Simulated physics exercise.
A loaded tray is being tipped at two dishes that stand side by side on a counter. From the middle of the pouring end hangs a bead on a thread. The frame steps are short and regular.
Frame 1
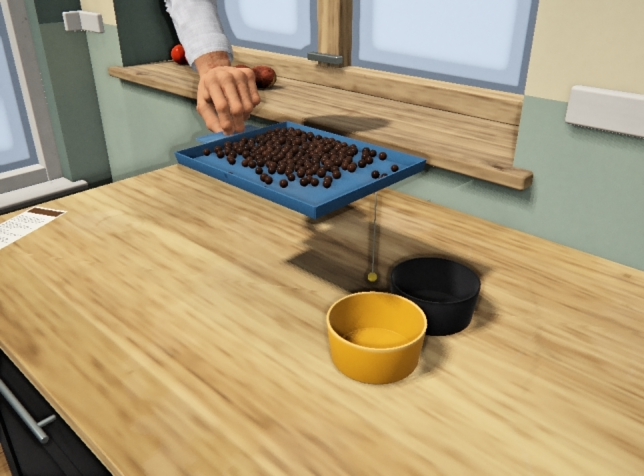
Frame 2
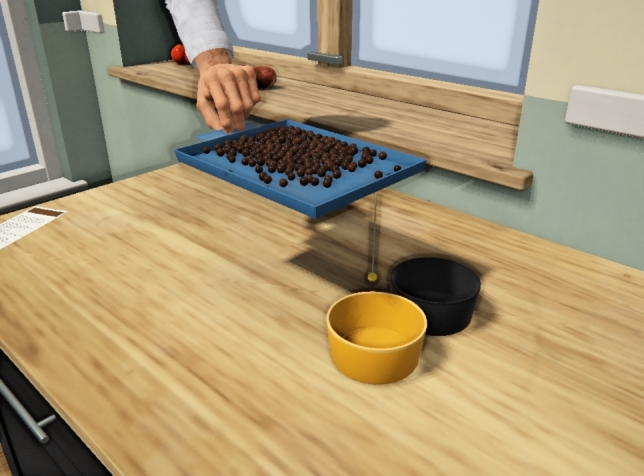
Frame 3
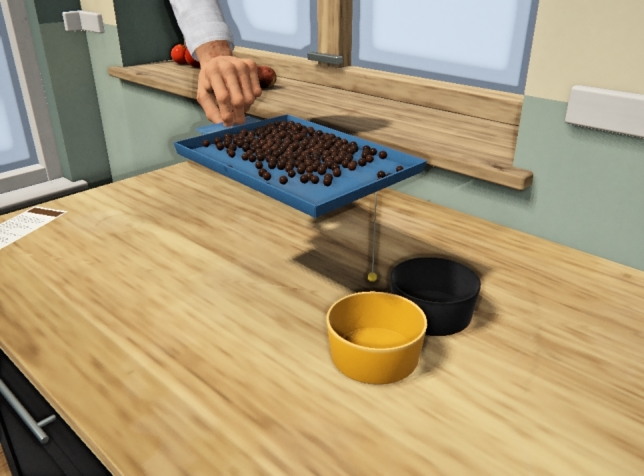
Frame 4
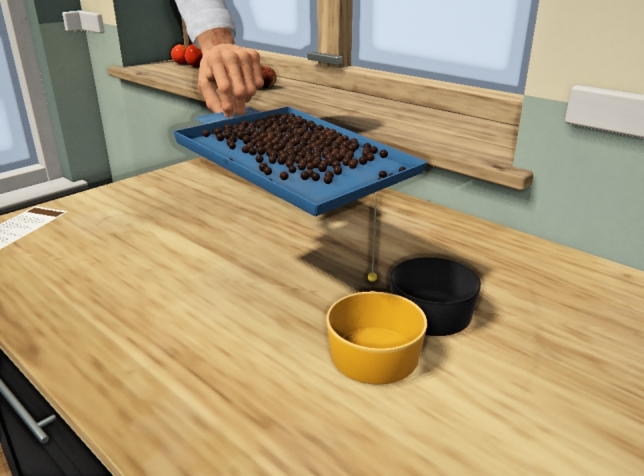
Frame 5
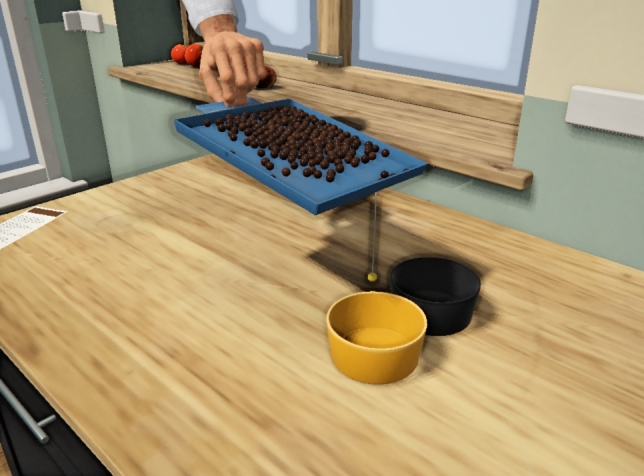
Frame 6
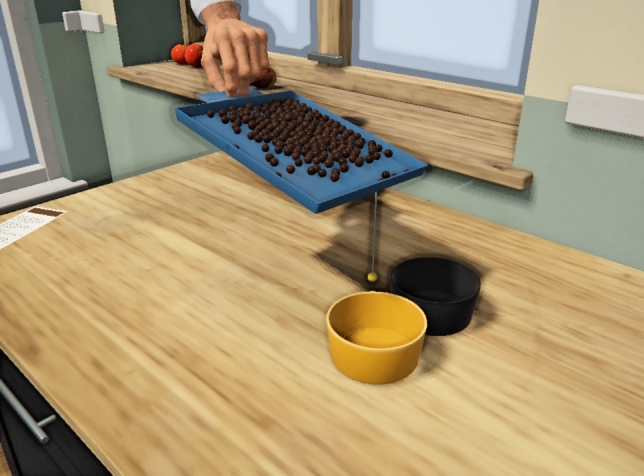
A hand gradually raising the back of a blue tray of chocolate balls, some shifting forward, above yellow and black dishes.
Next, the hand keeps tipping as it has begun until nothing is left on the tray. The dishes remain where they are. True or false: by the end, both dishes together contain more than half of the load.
True.
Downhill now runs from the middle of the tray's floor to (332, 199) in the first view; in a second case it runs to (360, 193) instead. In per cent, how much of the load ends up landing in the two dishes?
First case about 50 percent; second case about 80 percent.
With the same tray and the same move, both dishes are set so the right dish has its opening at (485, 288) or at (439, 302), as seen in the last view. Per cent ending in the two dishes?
Roughly 20% on the first try and 50% on the second.
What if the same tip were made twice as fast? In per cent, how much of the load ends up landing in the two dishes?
I'd say 80 percent or thereabouts.
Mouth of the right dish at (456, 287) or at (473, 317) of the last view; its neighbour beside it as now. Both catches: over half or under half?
In the first position past half, in the second shy of half.
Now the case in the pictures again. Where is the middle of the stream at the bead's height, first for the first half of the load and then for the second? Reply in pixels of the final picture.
Around (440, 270) and then (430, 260).
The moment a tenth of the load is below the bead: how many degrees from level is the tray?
At roughly 65°.
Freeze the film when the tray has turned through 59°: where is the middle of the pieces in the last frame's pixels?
In the last view, the load is centred near (389, 155).
Just after the last frame, tray tipped steeply; the larger part on the tray; just a few in the left dish; about a tenth in the right dish; just a few outside both; about a tenth in the air.
A moment on, tray tipped right over; just a few on the tray; about a tenth in the left dish; roughly two thirds in the right dish; about a tenth outside both; about a tenth in the air.
Further on, tray tipped past a quarter turn; roughly a quarter in the left dish; the larger part in the right dish; about a tenth outside both.
When it is over, tray tipped past a quarter turn; roughly a quarter in the left dish; the larger part in the right dish; about a tenth outside both.
